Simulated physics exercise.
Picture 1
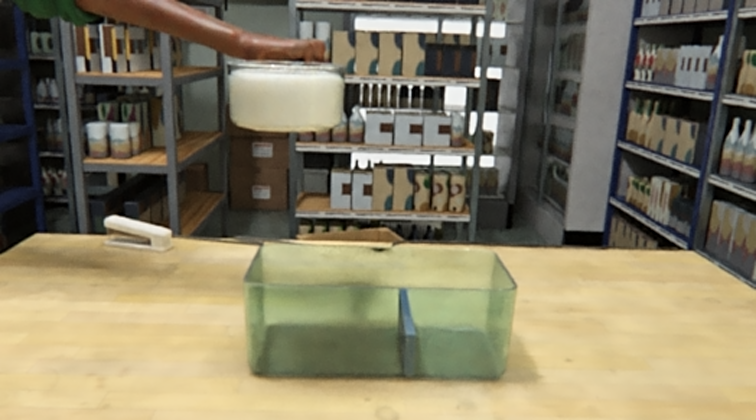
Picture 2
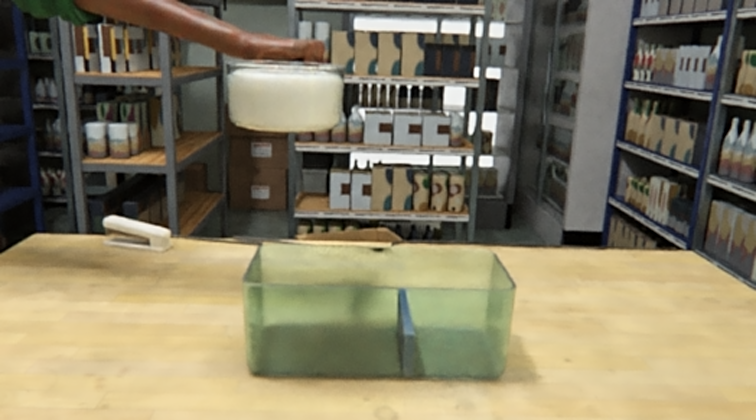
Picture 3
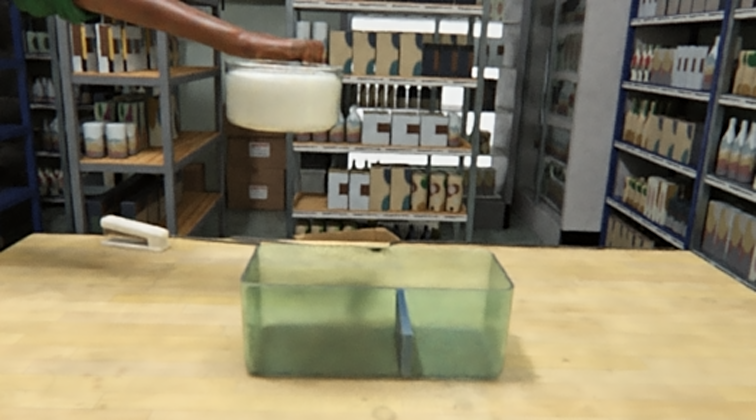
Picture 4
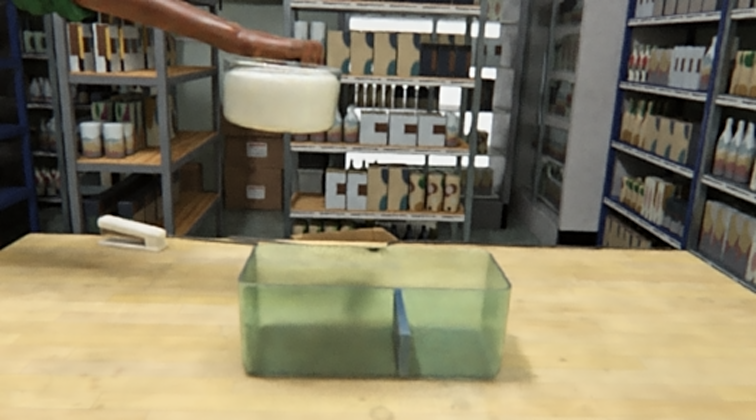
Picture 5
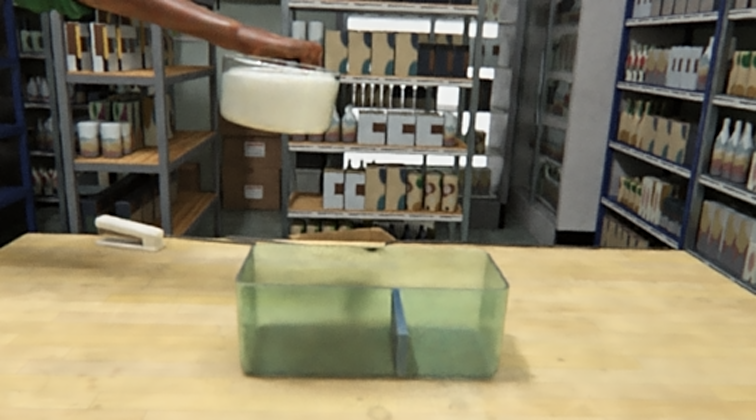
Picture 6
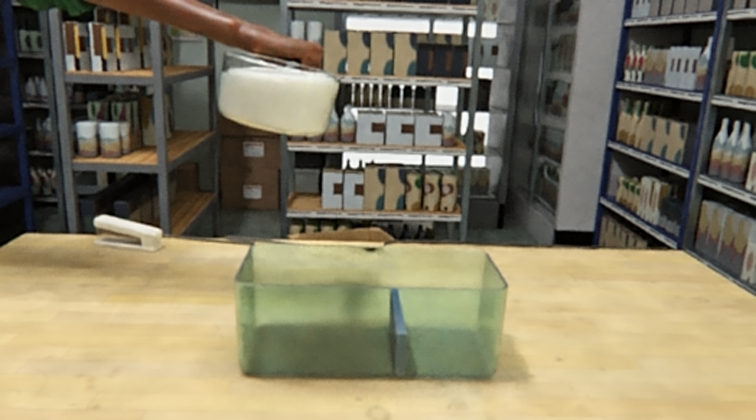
At first, a hand holds a clear, round container of white milk level above a long green basin with a low dividing wall, on a wooden table before stocked shelves. Then the hand gradually tilts the container slightly, its right side dipping lower, while the milk stays inside.
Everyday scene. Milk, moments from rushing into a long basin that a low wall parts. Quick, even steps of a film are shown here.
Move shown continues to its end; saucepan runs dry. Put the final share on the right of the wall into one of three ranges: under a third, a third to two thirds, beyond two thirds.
Range: A third to two thirds.
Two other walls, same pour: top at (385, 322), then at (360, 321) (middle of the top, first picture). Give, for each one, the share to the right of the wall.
Result: 70 % first, 90 % second.
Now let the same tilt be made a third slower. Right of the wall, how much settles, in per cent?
Around 50 in a hundred.
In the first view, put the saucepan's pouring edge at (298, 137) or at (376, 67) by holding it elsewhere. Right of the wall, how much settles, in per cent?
Near 5 per cent for the first start, near 80 per cent for the second.
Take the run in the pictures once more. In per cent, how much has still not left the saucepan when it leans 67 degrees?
Close to 55 per cent.
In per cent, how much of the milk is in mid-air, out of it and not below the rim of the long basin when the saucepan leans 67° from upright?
Near 40 in a hundred.
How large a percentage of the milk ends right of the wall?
I'd say near 45 in a hundred.
A moment on, the saucepan is tipped part way and 57 per cent is still to pour, 4 is left of the wall and 0 right of it.
Next, the saucepan is tipped on its side and 13 per cent is still to pour, 21 is left of the wall and 44 right of it.
Then the saucepan is tipped on its side and 2 per cent is still to pour, 46 is left of the wall and 47 right of it.
Later the saucepan is tipped on its side and 0 per cent is still to pour, 51 is left of the wall and 47 right of it.
Finally, 52 per cent lies left of the wall, 47 right of it and 1 outside.
